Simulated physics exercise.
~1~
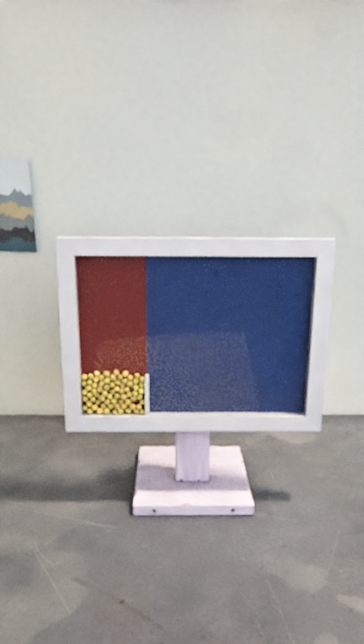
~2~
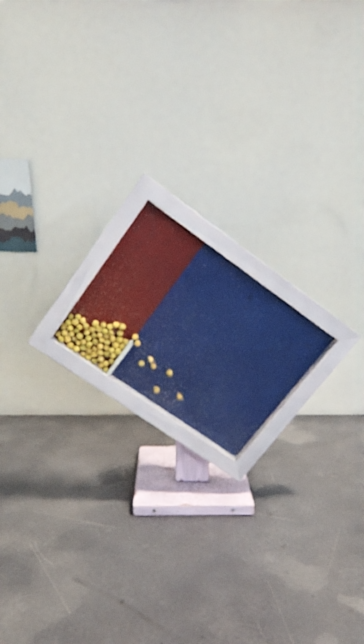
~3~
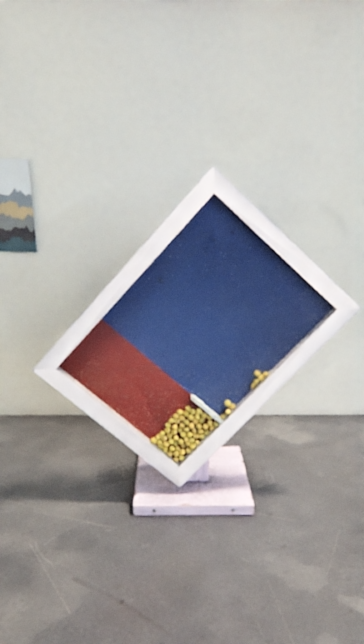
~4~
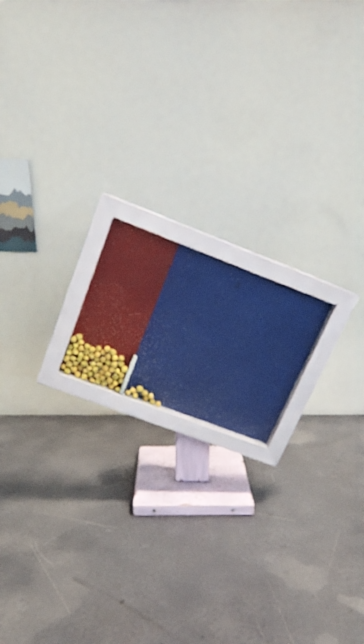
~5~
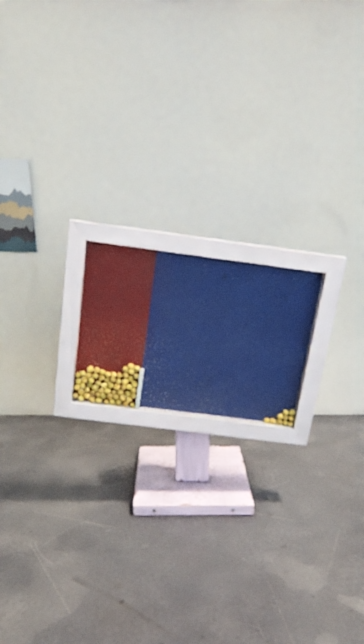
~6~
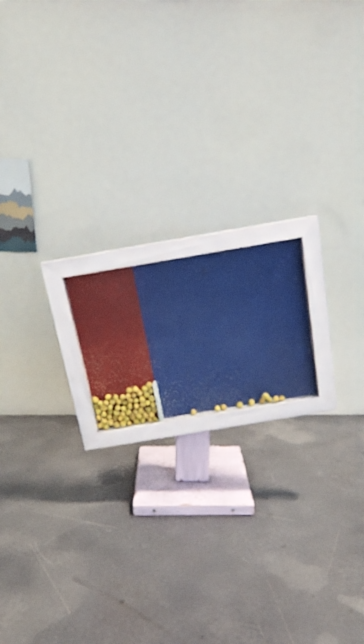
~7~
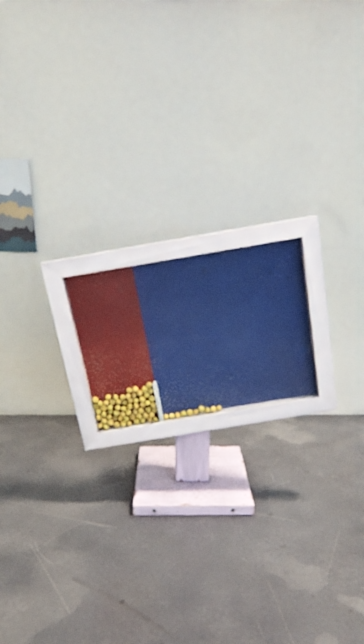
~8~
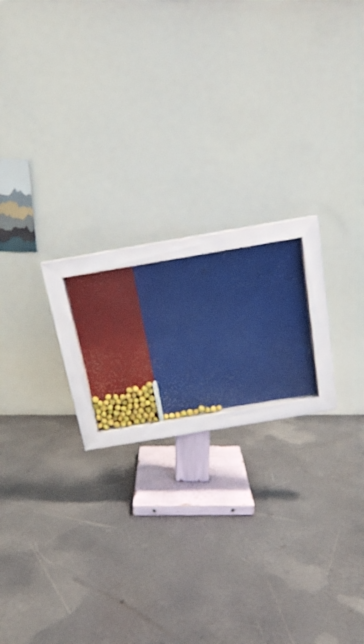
In a plain room with a gray floor, a framed red and blue box on a stand tilted clockwise, then anticlockwise, and back again, spilling some yellowish beads over a small divider, before stopping slightly anticlockwise with most beads in red and a few in blue.
